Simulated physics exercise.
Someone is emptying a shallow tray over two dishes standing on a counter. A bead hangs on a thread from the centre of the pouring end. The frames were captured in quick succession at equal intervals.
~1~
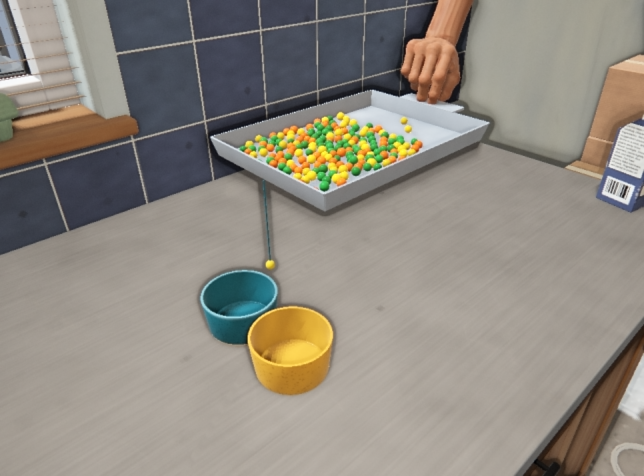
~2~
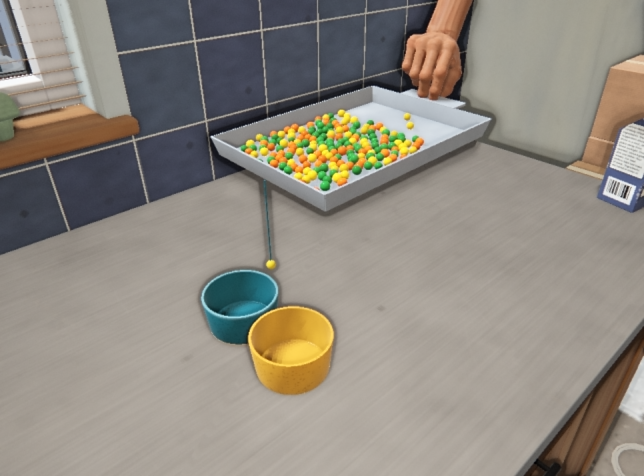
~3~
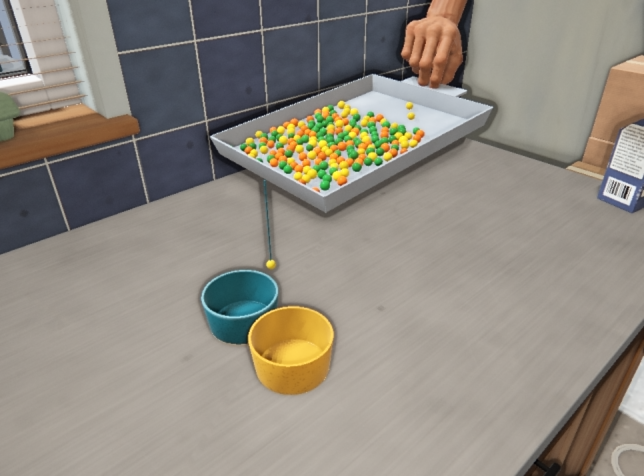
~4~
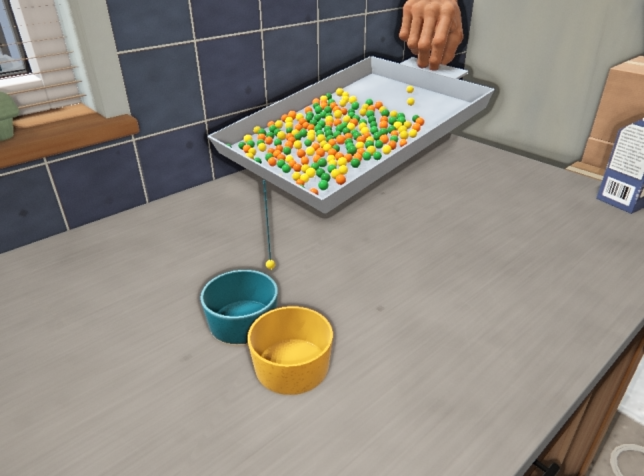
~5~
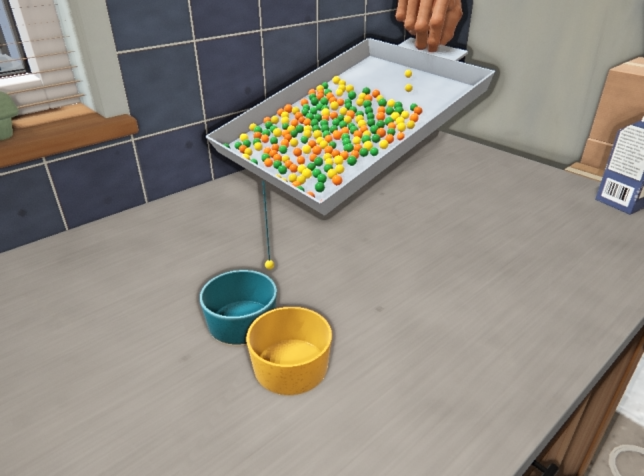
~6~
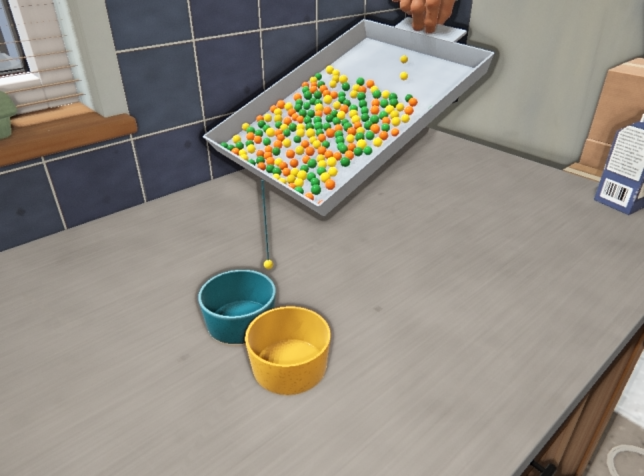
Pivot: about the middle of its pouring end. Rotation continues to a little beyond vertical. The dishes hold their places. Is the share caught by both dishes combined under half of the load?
No, it is above half.
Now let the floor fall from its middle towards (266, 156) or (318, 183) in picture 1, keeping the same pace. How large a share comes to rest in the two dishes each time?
In order, some 0 % and some 70 %.
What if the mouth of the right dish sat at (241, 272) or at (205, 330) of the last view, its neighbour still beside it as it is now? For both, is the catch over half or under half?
First under half, then below a half.
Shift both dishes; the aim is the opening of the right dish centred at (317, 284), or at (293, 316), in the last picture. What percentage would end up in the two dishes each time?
0 and 60 %.
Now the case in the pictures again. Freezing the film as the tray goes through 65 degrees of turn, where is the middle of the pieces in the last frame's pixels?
The load's middle is around (277, 166).
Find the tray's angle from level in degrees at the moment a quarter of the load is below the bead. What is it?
Somewhere around 95 degrees.
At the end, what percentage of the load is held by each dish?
Left dish: 30 per cent; right dish: 50 per cent.
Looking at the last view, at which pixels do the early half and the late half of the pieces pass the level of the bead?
First around (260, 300), afterwards around (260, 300).
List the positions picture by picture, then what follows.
Corners of the pouring end (217, 137) and (325, 190), level; middle of the load (330, 147), round plastic beads; left dish (210, 323); right dish (259, 369); bead on its thread (270, 265), in the first frame.
Corners of the pouring end (218, 137) and (325, 190), level; middle of the load (331, 146), in the second frame.
Corners of the pouring end (217, 136) and (324, 192), tipped barely, lowest at the right corner; middle of the load (331, 141), in the third frame.
Corners of the pouring end (215, 136) and (323, 194), tipped a little, lowest at the right corner; middle of the load (329, 134), in the fourth frame.
Corners of the pouring end (212, 135) and (321, 197), tipped clearly, lowest at the right corner; middle of the load (325, 129), in the fifth frame.
Corners of the pouring end (210, 135) and (319, 200), tipped clearly, lowest at the right corner; middle of the load (319, 127), almost all on the move; left dish (207, 322); right dish (256, 369), in the sixth frame.
Just after the last frame, tray tipped steeply; almost all on the tray; about a tenth in the air.
A moment on, tray tipped past a quarter turn; about a tenth on the tray; roughly a third in the right dish; roughly a quarter in the left dish; about a tenth outside both; roughly a quarter in the air.
Further on, tray tipped past a quarter turn; roughly half in the right dish; roughly a quarter in the left dish; roughly a quarter outside both; just a few in the air.
When it is over, tray tipped past a quarter turn; roughly half in the right dish; roughly a quarter in the left dish; roughly a quarter outside both.
